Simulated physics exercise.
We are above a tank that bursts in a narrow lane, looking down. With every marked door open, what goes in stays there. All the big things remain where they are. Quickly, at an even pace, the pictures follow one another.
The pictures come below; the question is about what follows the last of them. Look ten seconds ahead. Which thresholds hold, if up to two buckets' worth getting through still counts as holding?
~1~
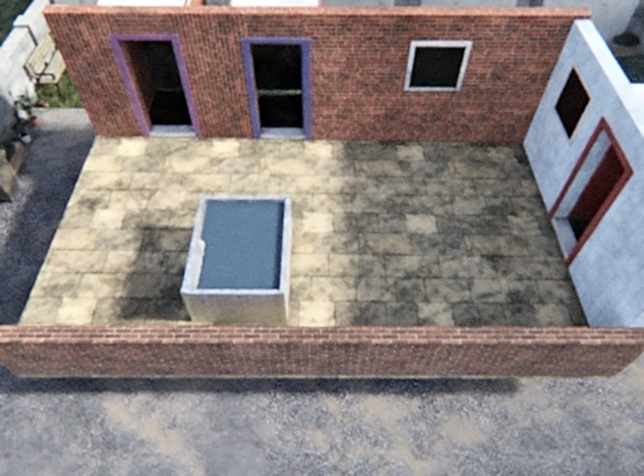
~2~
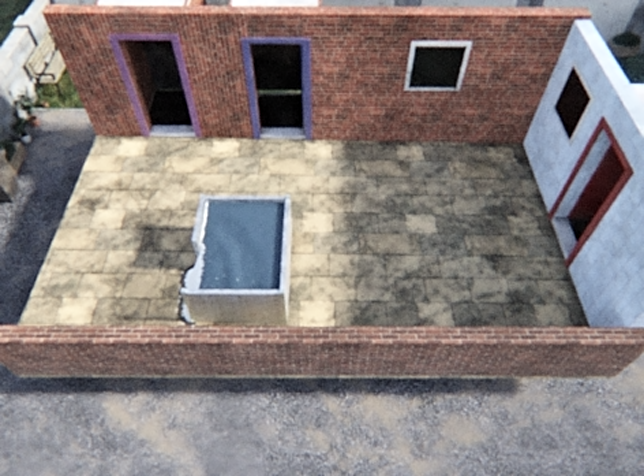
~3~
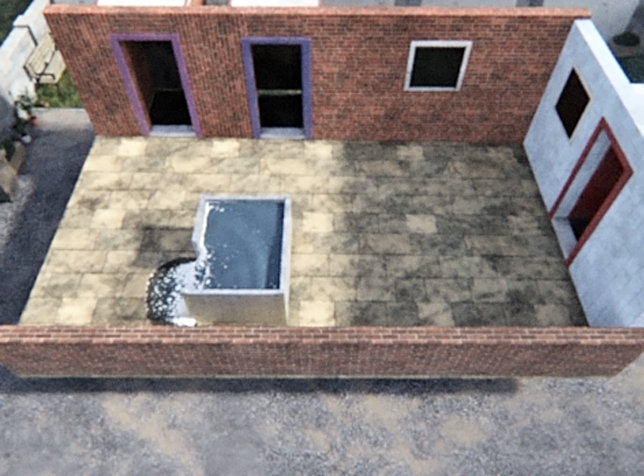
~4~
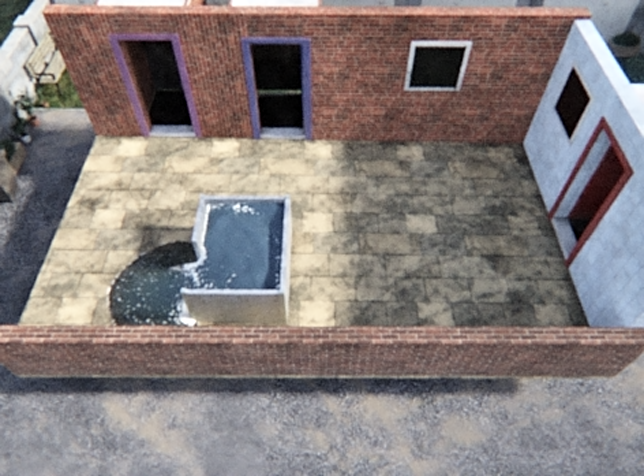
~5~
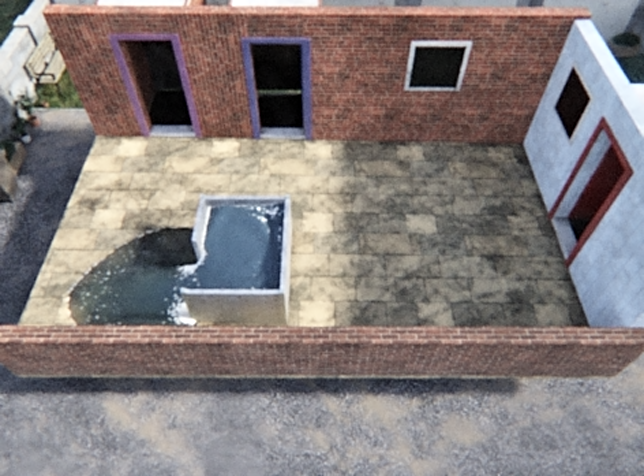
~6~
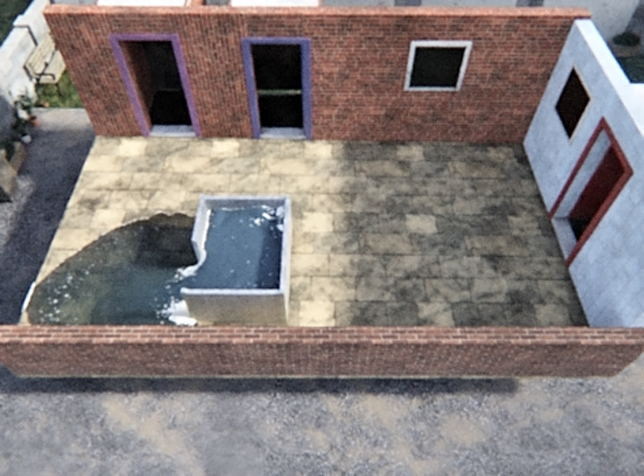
The blue door holds; the red door holds; the purple door holds.
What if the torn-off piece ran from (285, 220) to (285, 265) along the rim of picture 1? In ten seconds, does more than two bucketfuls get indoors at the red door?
Red door exceeds the limit.
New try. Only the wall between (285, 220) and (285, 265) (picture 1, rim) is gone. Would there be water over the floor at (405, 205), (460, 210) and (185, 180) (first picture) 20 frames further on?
Sequence of results: Reached by the flood, reached by the flood, missed by the flood.
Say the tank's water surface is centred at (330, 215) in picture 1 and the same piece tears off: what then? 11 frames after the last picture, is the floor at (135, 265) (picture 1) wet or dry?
Outcome at that point: Waterlogged.
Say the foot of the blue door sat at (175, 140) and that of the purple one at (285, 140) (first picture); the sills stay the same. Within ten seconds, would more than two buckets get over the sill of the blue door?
Here the blue door remains short of it.
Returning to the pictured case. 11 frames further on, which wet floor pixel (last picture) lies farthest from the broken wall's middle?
The farthest wet point should be near (94, 176).
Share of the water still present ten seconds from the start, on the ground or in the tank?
About 26 per cent.
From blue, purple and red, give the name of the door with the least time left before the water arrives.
That is the one in purple.
A moment on, water covers 15 % of the floor; the blue door not reached, the red door not reached, the purple door not reached.
Next, water covers 20 % of the floor; the blue door not reached, the red door not reached, the purple door not reached.
Then, water covers 20 % of the floor; the blue door not reached, the red door not reached, the purple door not reached.
Later, water covers 15 % of the floor; the blue door not reached, the red door not reached, the purple door wet at the sill, nothing in.
In the end, water covers 15 % of the floor; the blue door wet at the sill, nothing in, the red door not reached, the purple door wet at the sill, nothing in.
